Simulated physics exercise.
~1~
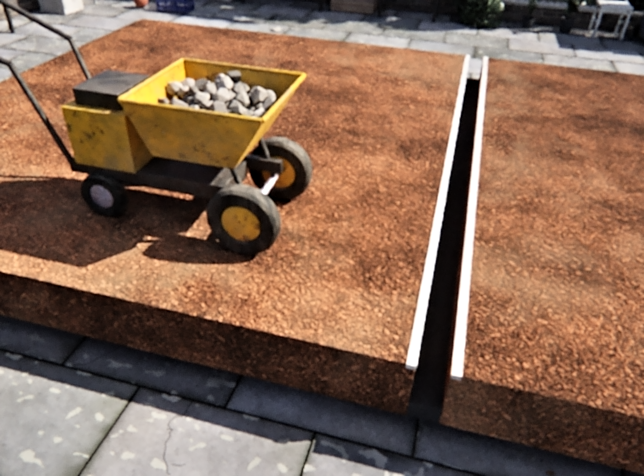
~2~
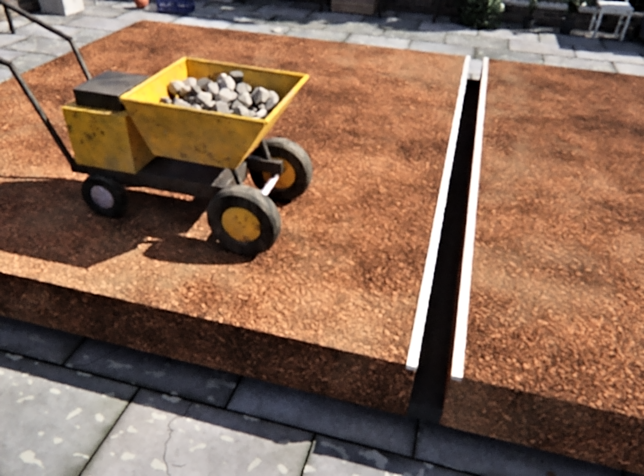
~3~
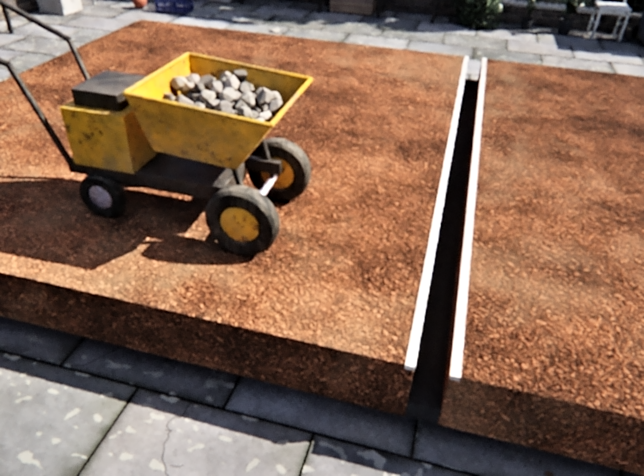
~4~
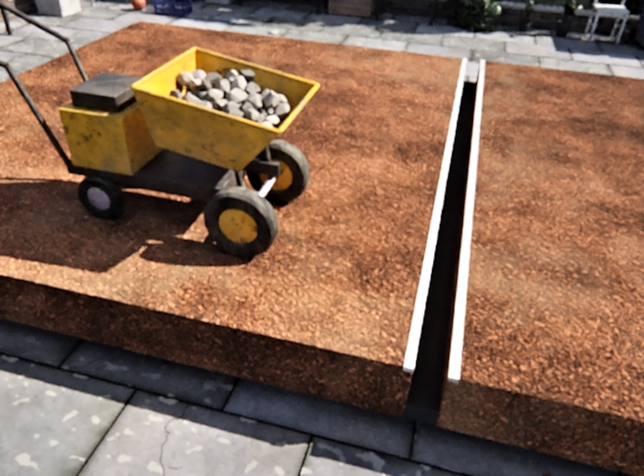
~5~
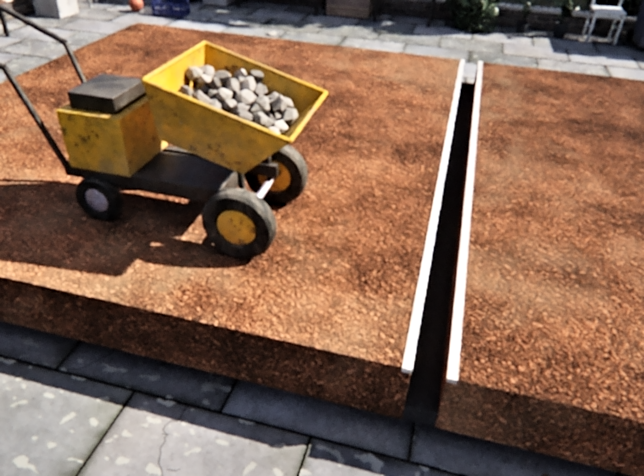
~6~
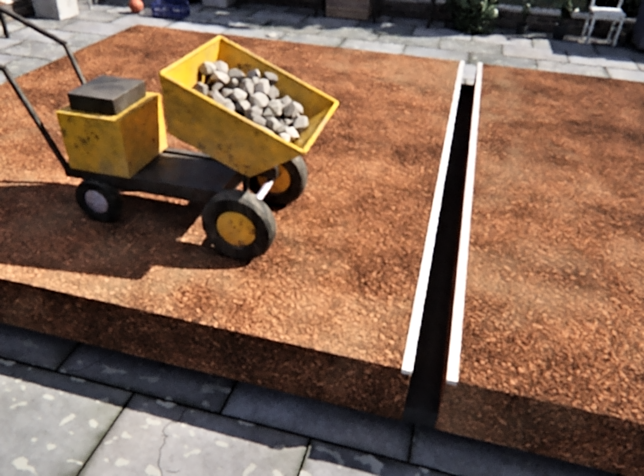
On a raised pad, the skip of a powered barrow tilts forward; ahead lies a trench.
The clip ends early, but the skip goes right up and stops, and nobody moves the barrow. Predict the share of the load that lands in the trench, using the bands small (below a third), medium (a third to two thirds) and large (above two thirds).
Small.
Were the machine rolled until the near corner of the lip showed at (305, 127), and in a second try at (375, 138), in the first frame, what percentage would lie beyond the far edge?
10 % then 70 %.
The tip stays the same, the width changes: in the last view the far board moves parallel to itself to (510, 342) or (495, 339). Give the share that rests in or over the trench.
First case 20 %, second case 20 %.
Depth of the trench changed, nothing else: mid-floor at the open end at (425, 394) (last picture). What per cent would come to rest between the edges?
Roughly 20 in a hundred.
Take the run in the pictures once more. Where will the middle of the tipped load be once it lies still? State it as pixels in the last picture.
Resting centre, last picture - approx. (401, 247).
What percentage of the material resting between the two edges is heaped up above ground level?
About 0 %.
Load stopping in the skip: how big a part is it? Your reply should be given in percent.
I'd put it at about 15 per cent.
Soon, skip tipped steeply; all in the skip.
A while on, skip tipped right over; about two thirds in the skip; about a quarter short of the trench; a stray few in or heaped over the trench; a stray few falling.
Towards the end, skip tipped right over; about a quarter in the skip; about two thirds short of the trench; about a quarter in or heaped over the trench; a stray few beyond it.
Finally, skip tipped right over; a small part in the skip; about two thirds short of the trench; about a quarter in or heaped over the trench; a stray few beyond it.
